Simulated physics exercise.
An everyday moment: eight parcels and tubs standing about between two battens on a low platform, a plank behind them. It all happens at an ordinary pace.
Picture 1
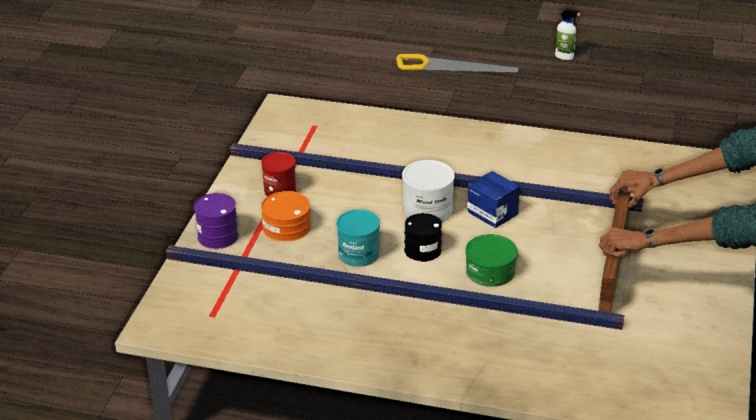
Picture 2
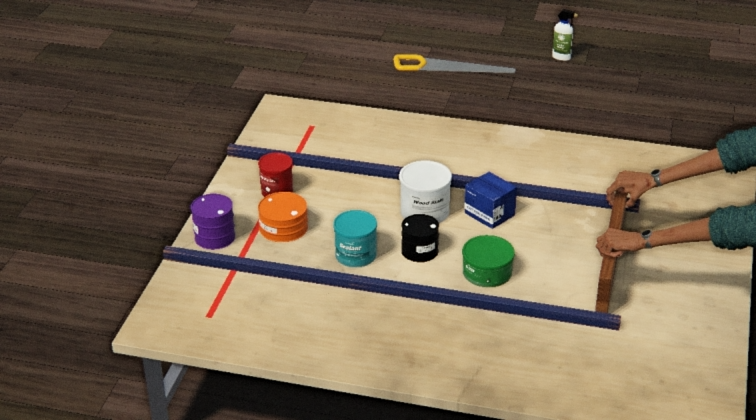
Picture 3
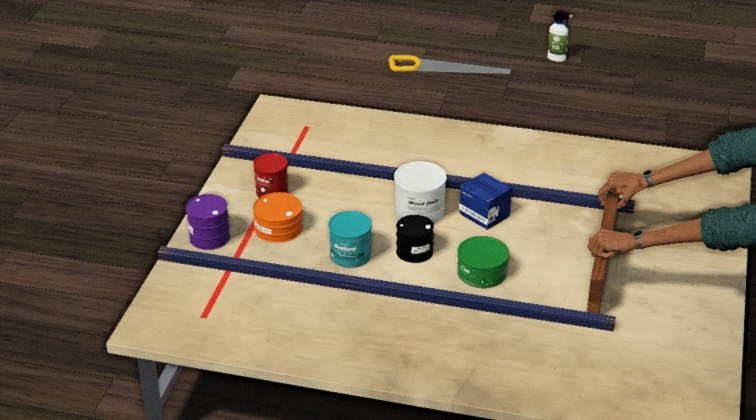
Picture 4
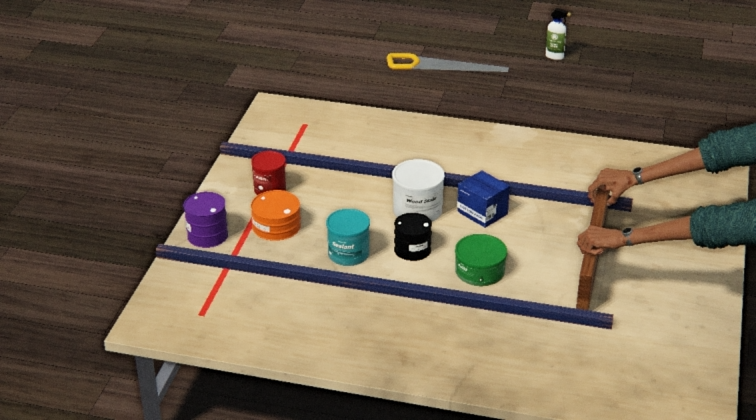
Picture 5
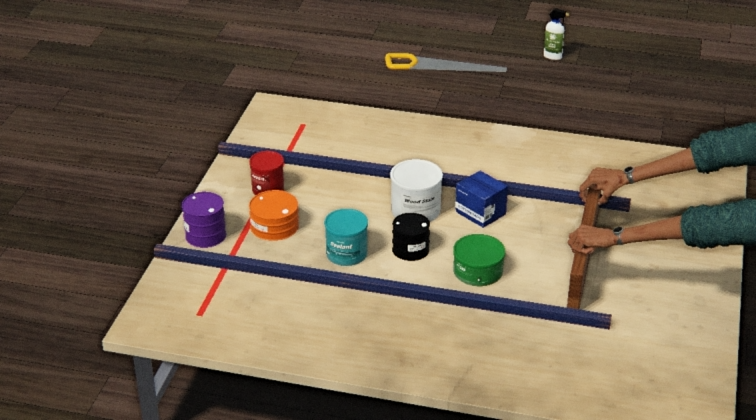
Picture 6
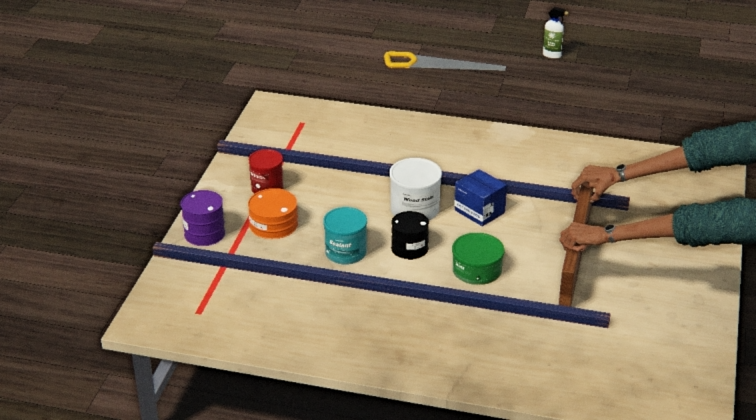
On a pale wooden tabletop, two hands slowly slide a brown plank leftward between blue battens, towards colourful tubs standing still.
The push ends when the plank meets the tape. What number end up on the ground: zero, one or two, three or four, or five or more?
In the end the number that fall off is one or two.
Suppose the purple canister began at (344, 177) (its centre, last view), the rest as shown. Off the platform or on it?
Then it holds on.
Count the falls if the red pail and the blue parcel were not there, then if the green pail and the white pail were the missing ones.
1 in the first case, 0 in the second.
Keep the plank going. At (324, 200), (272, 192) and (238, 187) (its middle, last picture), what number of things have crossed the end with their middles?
It would be 0, 2 and 5.
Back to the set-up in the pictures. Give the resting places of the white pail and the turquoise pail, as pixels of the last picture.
The white pail at (206, 163), the turquoise pail at (168, 223).
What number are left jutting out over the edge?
3 of them.
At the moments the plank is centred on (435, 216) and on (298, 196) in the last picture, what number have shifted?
4 and 8.
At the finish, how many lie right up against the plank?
The number is 3.
Early on, none off yet; purple canister at rest near (203, 218); red pail at rest near (266, 173); orange canister at rest near (273, 214).
A while later, none off yet; purple canister travelled a little near (196, 216); red pail travelled about its own width near (226, 167); orange canister travelled a little near (253, 209).
Finally, the number that fall off is one or two; lost, red pail and purple canister.
